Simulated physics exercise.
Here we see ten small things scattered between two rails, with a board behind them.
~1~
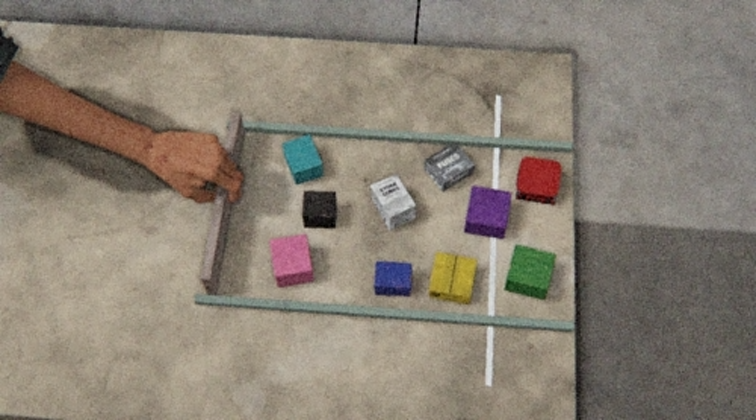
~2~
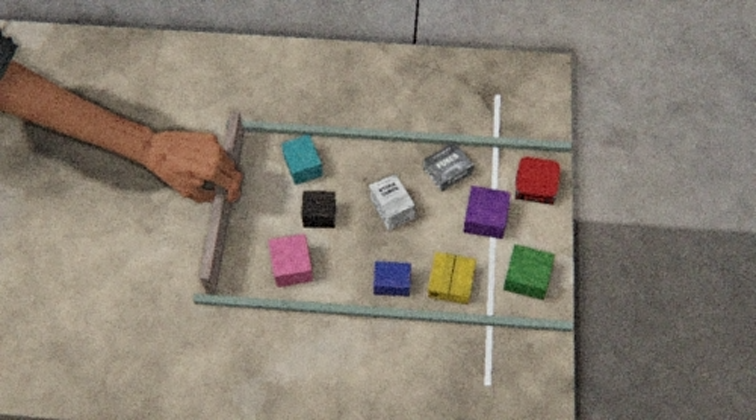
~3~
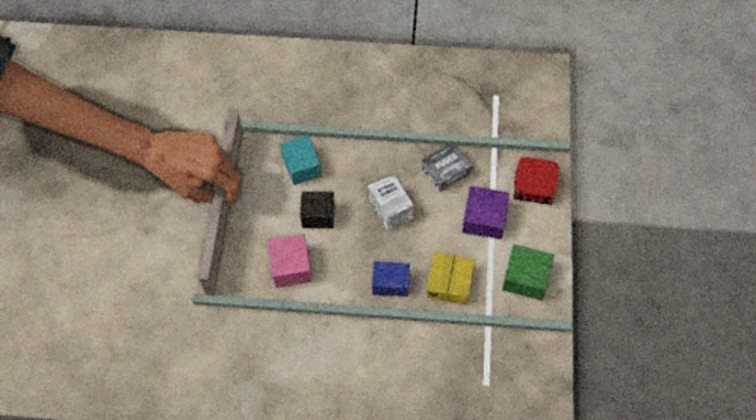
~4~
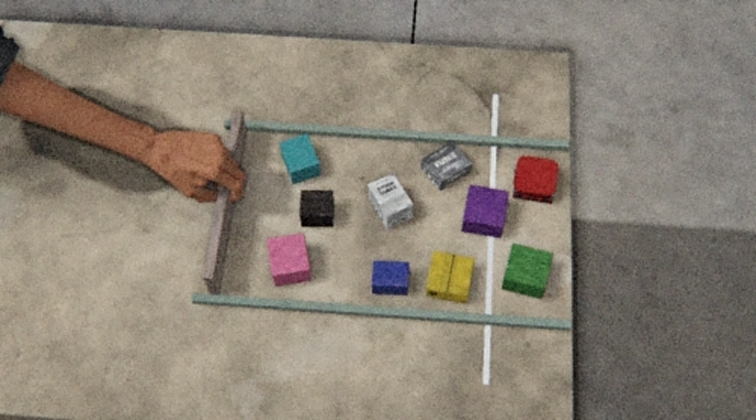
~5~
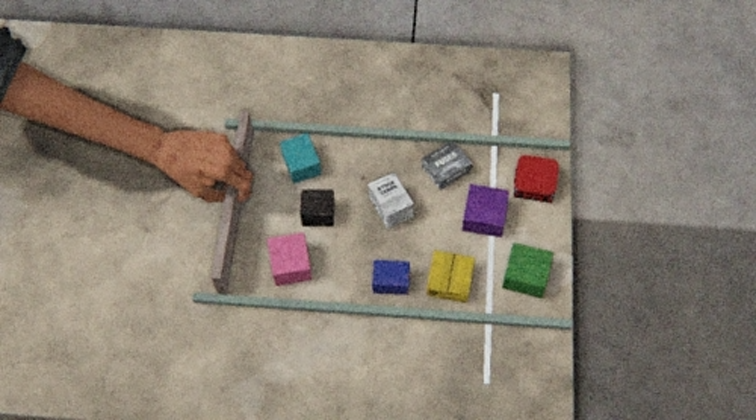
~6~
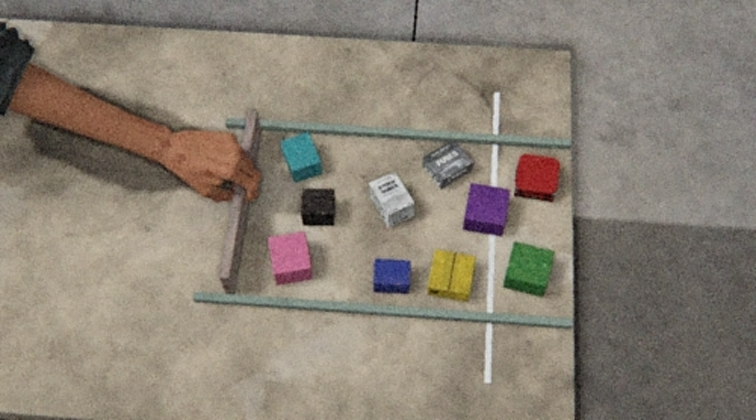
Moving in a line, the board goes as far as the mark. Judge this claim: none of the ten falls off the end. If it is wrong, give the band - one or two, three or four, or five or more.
Wrong; three or four fall off.
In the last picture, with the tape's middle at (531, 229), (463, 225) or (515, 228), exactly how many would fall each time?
7, 1, 4.
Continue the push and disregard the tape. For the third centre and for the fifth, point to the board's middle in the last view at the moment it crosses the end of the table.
First at (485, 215), next at (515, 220).
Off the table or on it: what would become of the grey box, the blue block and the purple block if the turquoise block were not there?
Grey box still up, blue block still up, purple block still up.
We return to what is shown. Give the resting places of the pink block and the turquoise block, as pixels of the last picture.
The pink block comes to rest close to (510, 277), while the turquoise block rests close to (510, 173).
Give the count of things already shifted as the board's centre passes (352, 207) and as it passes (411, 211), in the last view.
Tally at point one: 5; at point two: 9.
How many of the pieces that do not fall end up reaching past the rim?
The total comes out at 0.
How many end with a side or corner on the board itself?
3 in contact.
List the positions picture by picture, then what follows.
The first picture shows red case (538, 181); green block (530, 272); purple block (488, 213); board (224, 201); tape (494, 229).
The second picture shows green block (529, 272); turquoise block (302, 160).
The third picture shows purple block (486, 213); blue block (391, 279).
The fourth picture shows red case (535, 180); pink block (289, 260).
The fifth picture shows green block (528, 270); board (234, 201).
The sixth picture shows red case (537, 178); green block (529, 269); purple block (487, 210); board (242, 200); tape (493, 227).
Soon after, none off yet; red case at rest near (537, 178); green block at rest near (529, 269); purple block at rest near (487, 210).
Then, none off yet; red case at rest near (537, 178); green block moved a little near (550, 269); purple block moved a little near (503, 214).
At rest, the number that fall off is three or four; fallen, yellow box, purple block, green block and red case.
